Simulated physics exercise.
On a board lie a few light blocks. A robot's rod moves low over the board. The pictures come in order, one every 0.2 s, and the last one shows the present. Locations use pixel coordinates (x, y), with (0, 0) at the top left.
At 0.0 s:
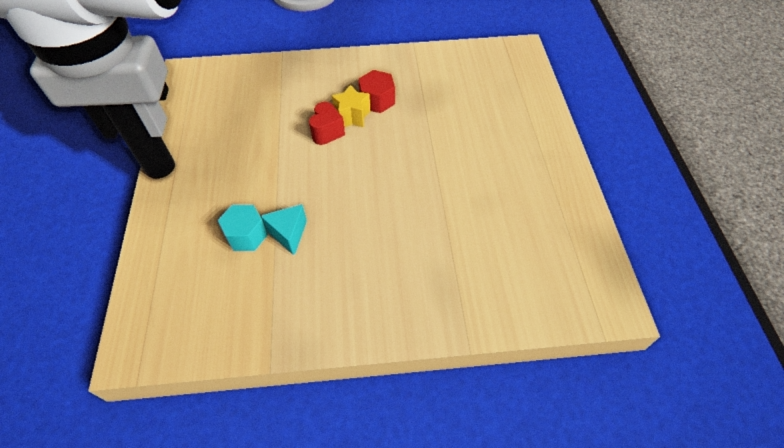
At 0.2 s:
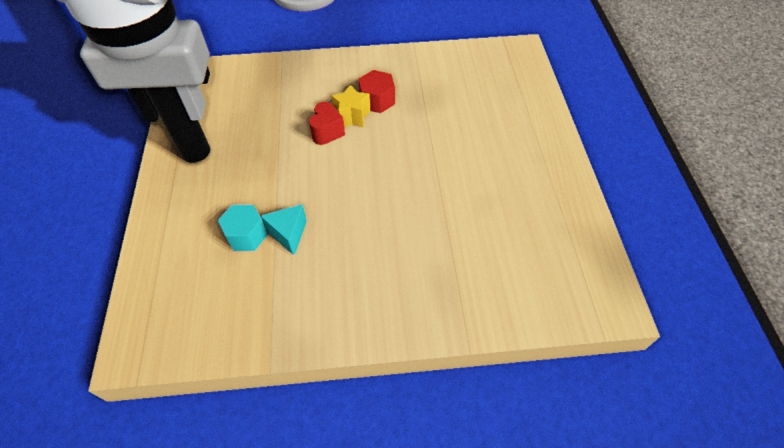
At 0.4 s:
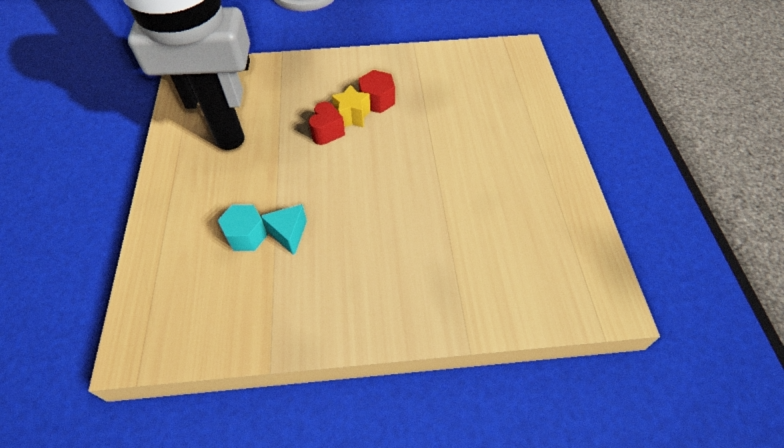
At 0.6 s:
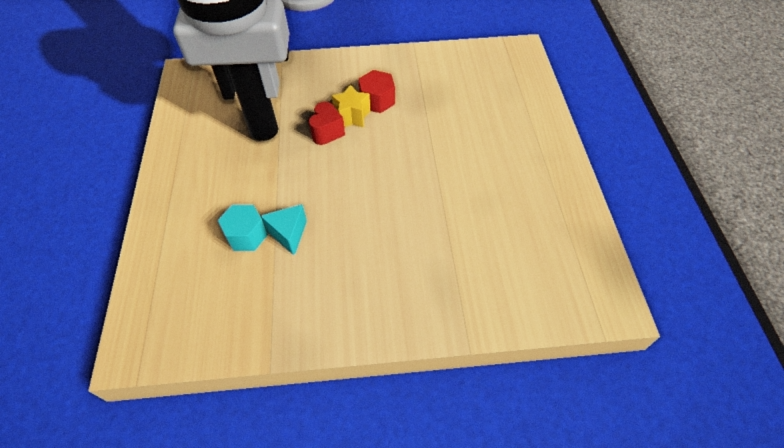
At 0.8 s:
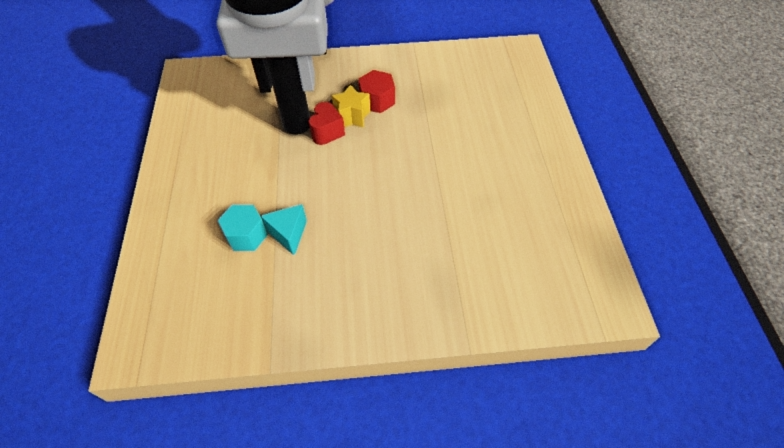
A robot arm sliding its black rod rightward over a wooden board toward red and yellow blocks, two turquoise blocks lying still.
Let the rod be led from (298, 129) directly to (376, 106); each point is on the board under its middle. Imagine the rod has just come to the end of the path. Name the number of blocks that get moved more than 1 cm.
Three or more blocks move more than 1 cm.
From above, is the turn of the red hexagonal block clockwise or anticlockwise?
Its rotation is counterclockwise.
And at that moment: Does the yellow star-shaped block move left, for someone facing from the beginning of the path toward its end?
That would be a no.
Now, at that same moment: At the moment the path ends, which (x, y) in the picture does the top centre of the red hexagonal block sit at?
If I read the scene right, the answer is (394, 71).
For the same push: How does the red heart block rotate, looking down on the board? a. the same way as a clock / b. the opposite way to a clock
I choose a.
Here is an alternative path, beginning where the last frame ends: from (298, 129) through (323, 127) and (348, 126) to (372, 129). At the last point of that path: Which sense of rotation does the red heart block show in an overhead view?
In a top view, it turns clockwise.
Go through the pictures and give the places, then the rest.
Tip of the rod (160, 168), middles of tops, red heart block (325, 115), yellow star-shaped block (351, 99), red hexagonal block (377, 82), in the first picture.
Rod (196, 152), nothing pushed, in the second picture.
Rod (231, 140), nothing pushed, in the third picture.
Rod (264, 131), nothing pushed, in the fourth picture.
Rod (297, 125), red heart block (325, 115), yellow star-shaped block (351, 99), red hexagonal block (377, 82), in the fifth picture.
The first path, step by step. One third of the way, rod (324, 117); red heart block (337, 118), turned 40° clockwise; yellow star-shaped block (360, 102), turned 20° anticlockwise.
Two thirds of the way, rod (350, 109); red heart block (340, 119), turned 55° clockwise; yellow star-shaped block (373, 104), turned 25° anticlockwise; red hexagonal block (378, 81).
At the end, rod (375, 102); red heart block (340, 119), turned 55° clockwise; yellow star-shaped block (386, 105), turned 15° clockwise; red hexagonal block (394, 71), turned 35° anticlockwise.
